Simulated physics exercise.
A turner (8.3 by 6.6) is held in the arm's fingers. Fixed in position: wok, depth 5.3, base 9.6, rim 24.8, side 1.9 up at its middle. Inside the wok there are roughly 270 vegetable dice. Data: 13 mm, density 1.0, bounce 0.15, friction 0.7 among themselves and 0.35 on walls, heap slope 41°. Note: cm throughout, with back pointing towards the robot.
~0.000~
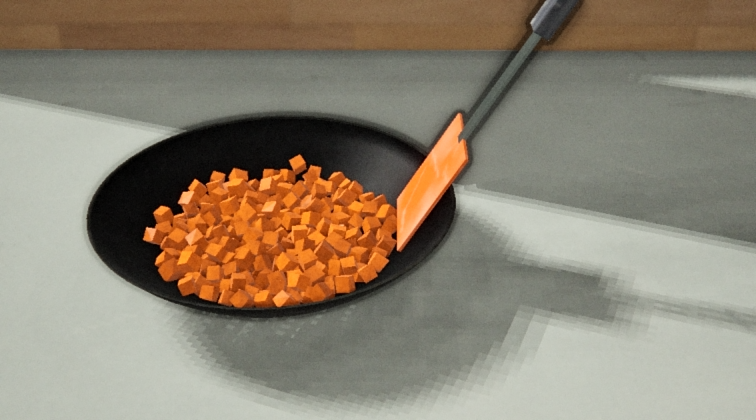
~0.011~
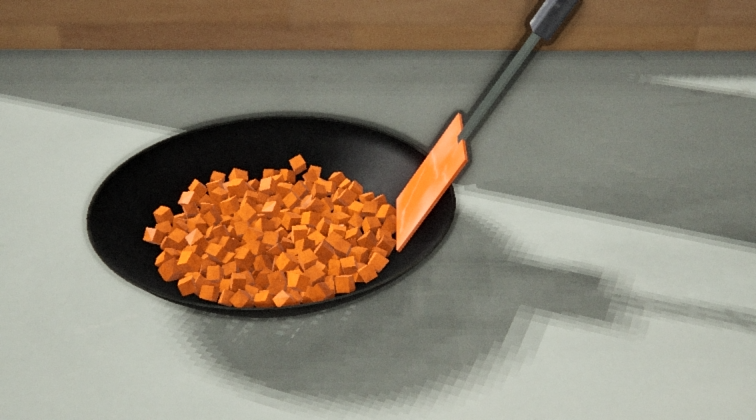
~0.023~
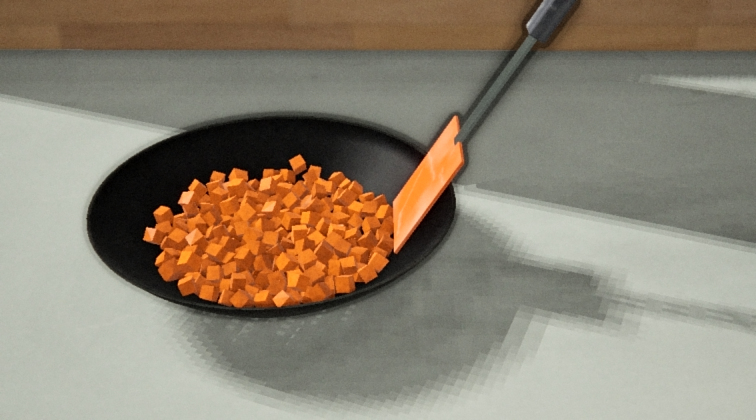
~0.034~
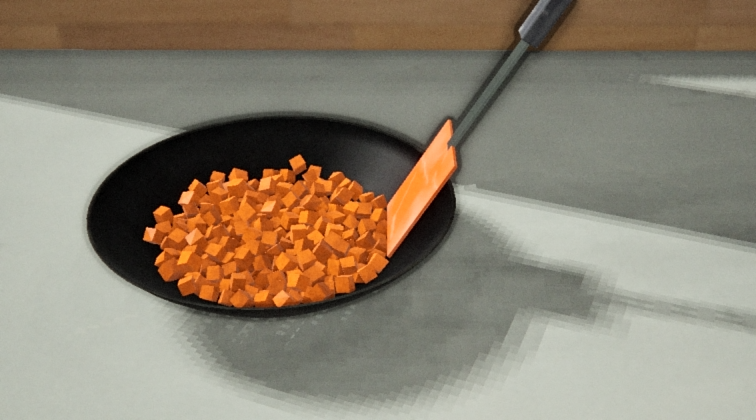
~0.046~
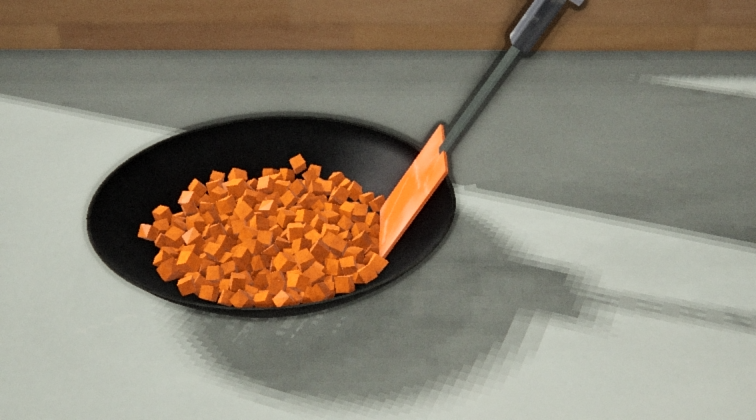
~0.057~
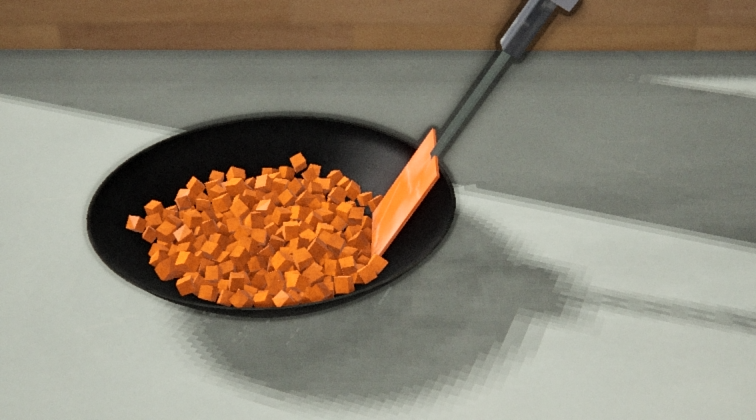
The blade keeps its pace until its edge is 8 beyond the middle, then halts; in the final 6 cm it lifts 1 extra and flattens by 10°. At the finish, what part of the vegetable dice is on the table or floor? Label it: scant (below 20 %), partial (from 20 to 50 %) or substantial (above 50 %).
Partial (from 20 to 50 %).
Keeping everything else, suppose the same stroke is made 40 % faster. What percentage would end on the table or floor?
It would be roughly 45 percent.
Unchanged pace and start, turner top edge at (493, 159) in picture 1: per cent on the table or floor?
Spill: Approx. 30 per cent.
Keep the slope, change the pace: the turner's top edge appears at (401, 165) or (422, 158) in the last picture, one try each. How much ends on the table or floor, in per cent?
I'd estimate close to 55 and 45 in a hundred.
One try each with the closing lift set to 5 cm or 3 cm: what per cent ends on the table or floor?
I'd put it near 35 in a hundred, then near 35 in a hundred.
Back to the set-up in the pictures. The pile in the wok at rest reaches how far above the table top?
Some 7.0 cm above the table.
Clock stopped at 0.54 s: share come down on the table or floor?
It comes to some 35 in a hundred.
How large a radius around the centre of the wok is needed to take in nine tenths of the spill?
Seen from above, roughly 25 cm.
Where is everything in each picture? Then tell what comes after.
The first frame shows turner top edge at (464, 136), sloping 59°; upper third of the load around (276, 227), from x 155 to 390, top at y 165; 270 in the wok.
The second frame shows turner top edge at (463, 136), sloping 59°; upper third of the load around (276, 227), from x 155 to 390, top at y 165.
The third frame shows turner top edge at (460, 138), sloping 59°; upper third of the load around (276, 227), from x 155 to 390, top at y 165.
The fourth frame shows turner top edge at (453, 142), sloping 59°; upper third of the load around (276, 228), from x 155 to 385, top at y 165.
The fifth frame shows turner top edge at (444, 147), sloping 59°; upper third of the load around (274, 227), from x 150 to 380, top at y 165.
The sixth frame shows turner top edge at (436, 152), sloping 59°; upper third of the load around (266, 224), from x 135 to 375, top at y 160; 270 in the wok.
After 0.17 s, sloping 59°, highest piece 7 above the table; 267 in the wok, 3 on the blade or in flight.
After 0.28 s, sloping 55°, highest piece 9 above the table; 240 in the wok, 5 on the table or floor, 25 on the blade or in flight.
After 0.54 s, sloping 49°, highest piece 7 above the table; 173 in the wok, 97 on the table or floor.
After 1.59 s, sloping 49°, highest piece 6 above the table; 172 in the wok, 98 on the table or floor.
At rest, 172 in the wok, 98 on the table or floor. That is 36 % on the table or floor.
